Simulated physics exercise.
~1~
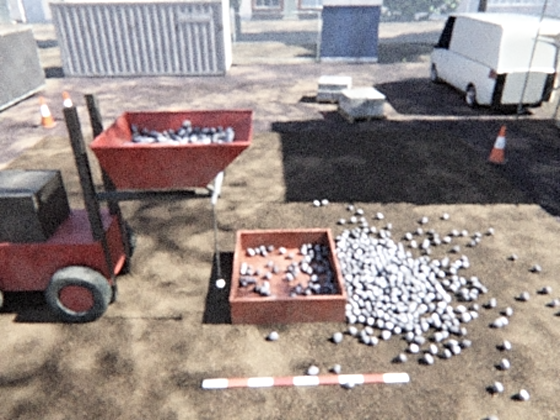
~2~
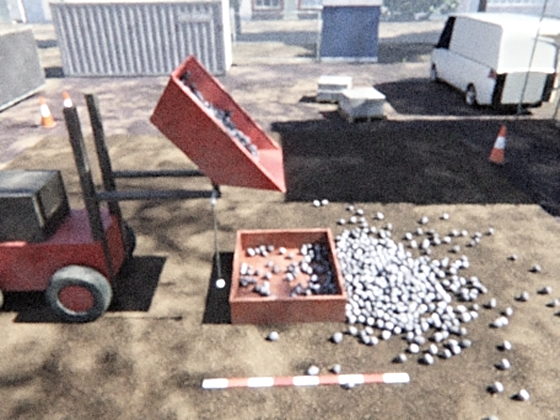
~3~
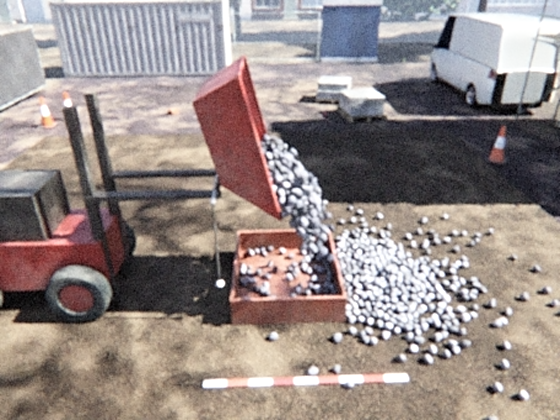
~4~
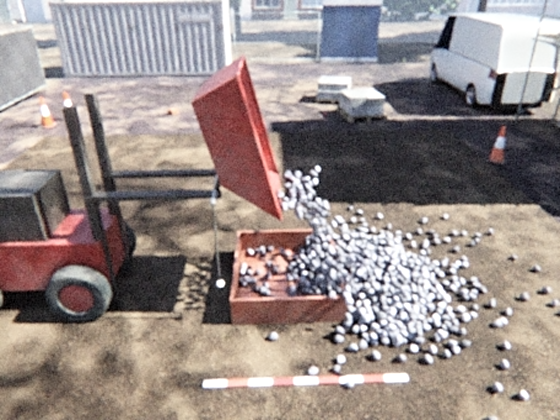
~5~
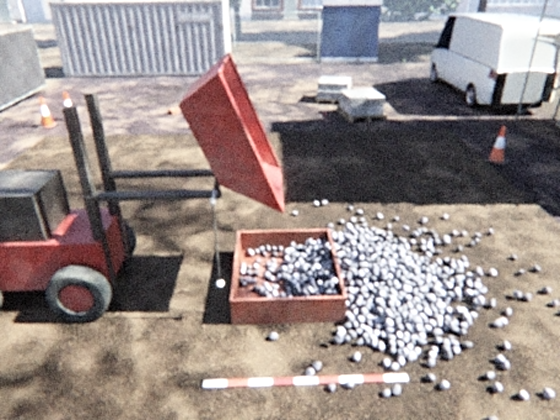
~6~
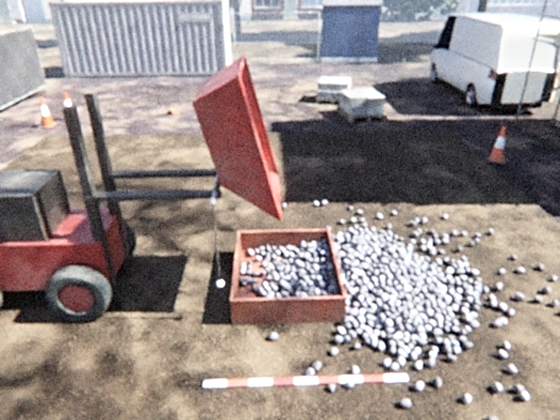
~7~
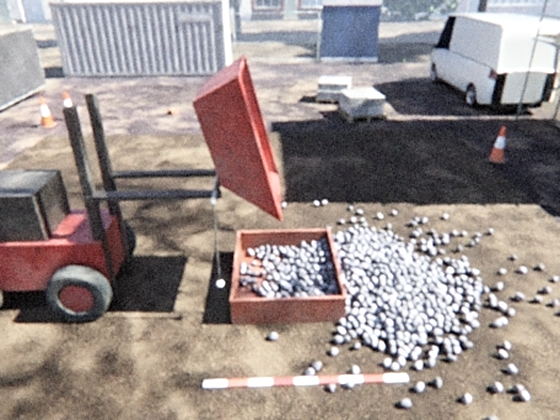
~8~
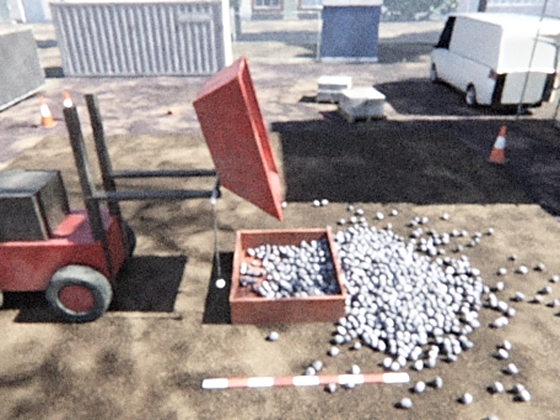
Red forklift tipping a raised skip of grey stones, some landing in the red bin and most spilling onto the pile beside it.
